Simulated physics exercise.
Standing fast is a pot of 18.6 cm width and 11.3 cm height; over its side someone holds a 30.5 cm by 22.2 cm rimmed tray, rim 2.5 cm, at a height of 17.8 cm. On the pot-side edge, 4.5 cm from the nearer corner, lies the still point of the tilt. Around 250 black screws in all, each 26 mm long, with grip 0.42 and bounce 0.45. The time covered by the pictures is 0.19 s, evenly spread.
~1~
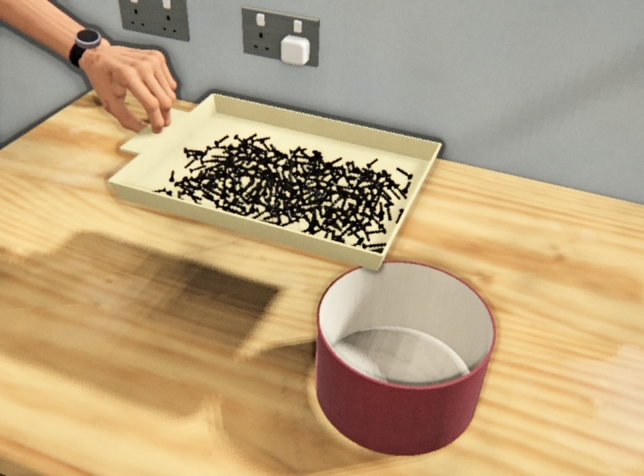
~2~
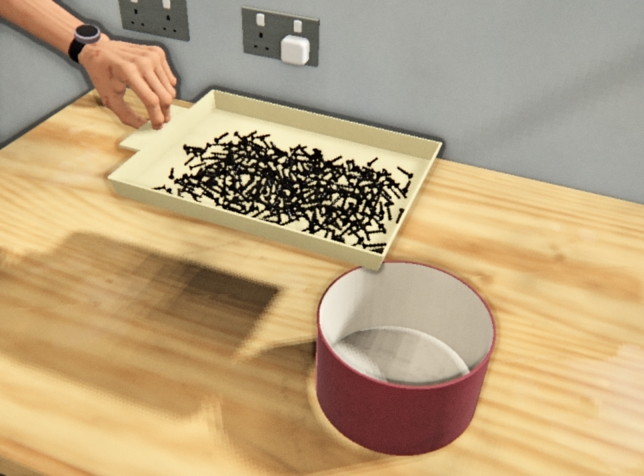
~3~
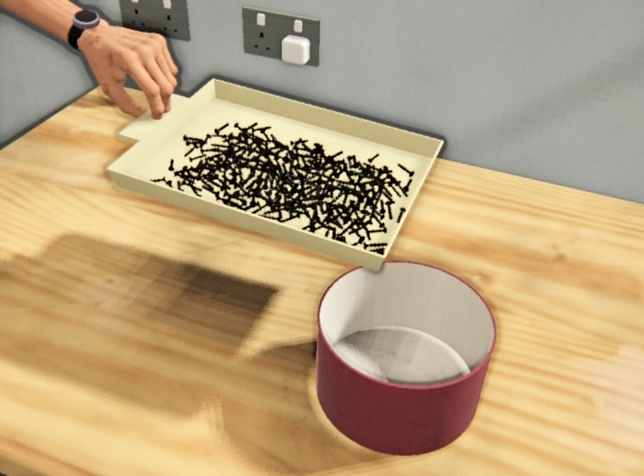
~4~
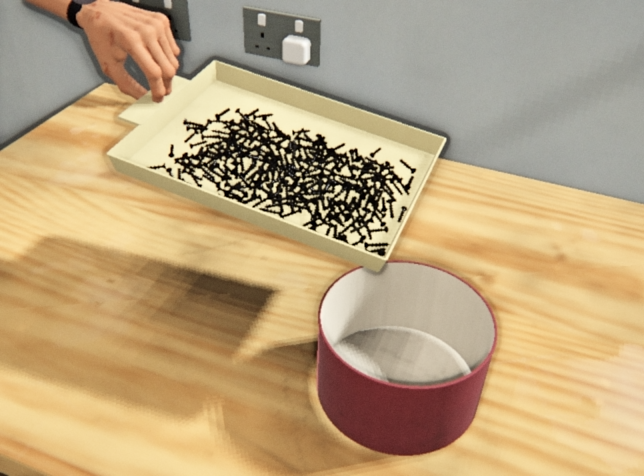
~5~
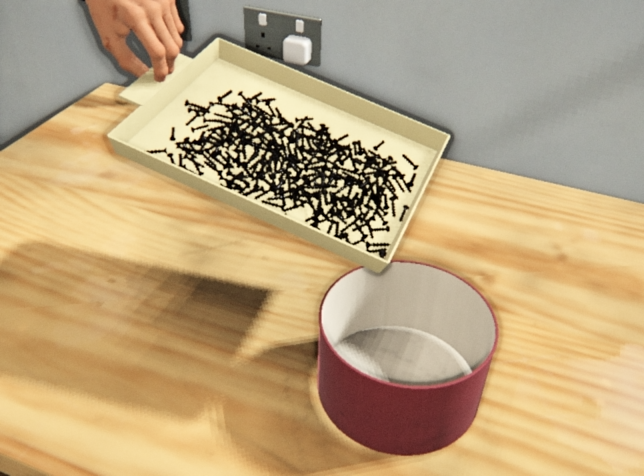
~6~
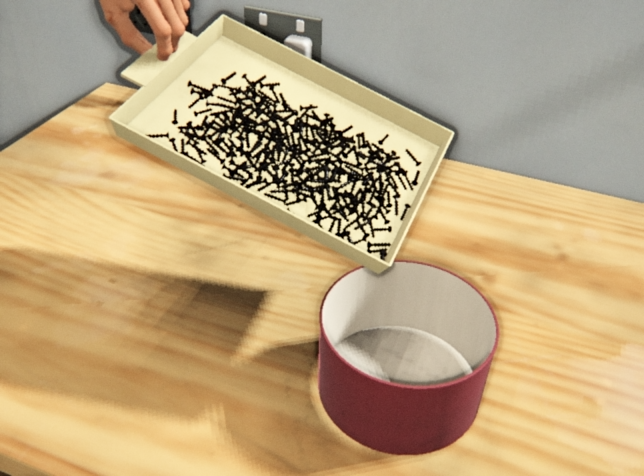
In the video, a hand tilts a cream rimmed tray of small black screws above a wooden surface, gradually raising its far side and lowering its right front corner toward a stationary red pot, while the screws shift only slightly.
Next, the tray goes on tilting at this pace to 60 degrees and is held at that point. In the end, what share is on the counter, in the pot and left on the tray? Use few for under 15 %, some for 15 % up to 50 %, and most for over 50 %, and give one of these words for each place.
Counter: Few, pot: Most, tray: Some.
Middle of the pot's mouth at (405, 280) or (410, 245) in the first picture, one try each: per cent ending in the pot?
I'd say close to 40 percent for the first spot and 5 percent for the second.
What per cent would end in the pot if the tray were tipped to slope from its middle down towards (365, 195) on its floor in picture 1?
25 %.
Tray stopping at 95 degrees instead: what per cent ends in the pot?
You'd end up with some 95 % in the pot.
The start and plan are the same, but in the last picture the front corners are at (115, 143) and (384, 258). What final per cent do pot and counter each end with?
Pot 55, counter 0.
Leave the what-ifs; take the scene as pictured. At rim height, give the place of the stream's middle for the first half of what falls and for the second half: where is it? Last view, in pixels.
I'd mark about (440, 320) for the first half and about (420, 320) for the second.
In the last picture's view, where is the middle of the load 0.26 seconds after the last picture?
Load centre est.: (360, 168) px.
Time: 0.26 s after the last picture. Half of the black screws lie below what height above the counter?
Roughly 26 cm above the counter.
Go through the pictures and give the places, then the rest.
In the first frame, tray tilt 0 degrees, front corners at (116, 179) and (379, 251); middle of the pieces at (290, 187); pot at (406, 318).
In the second frame, tray tilt 1 degrees, front corners at (115, 176) and (379, 251); middle of the pieces at (290, 186).
In the third frame, tray tilt 4 degrees, front corners at (115, 167) and (381, 252), lowest corner right front; middle of the pieces at (290, 181).
In the fourth frame, tray tilt 8 degrees, front corners at (115, 152) and (383, 254), lowest corner right front; middle of the pieces at (292, 173).
In the fifth frame, tray tilt 13 degrees, front corners at (116, 135) and (385, 256), lowest corner right front; middle of the pieces at (295, 164).
In the sixth frame, tray tilt 19 degrees, front corners at (118, 117) and (387, 259), lowest corner right front; middle of the pieces at (298, 155); pot at (409, 317).
Then, 0.16 s after the last picture, tilt 42 degrees; the tray holds 100 %, the pot 0 %.
Then, 0.26 s after the last picture, tilt 55 degrees; the tray holds 100 %, the pot 0 %.
Then, 0.50 s after the last picture, tilt 60 degrees; the tray holds 65 %, the pot 10 %.
In the end, counter 0 %, pot 60 %, tray 40 %.
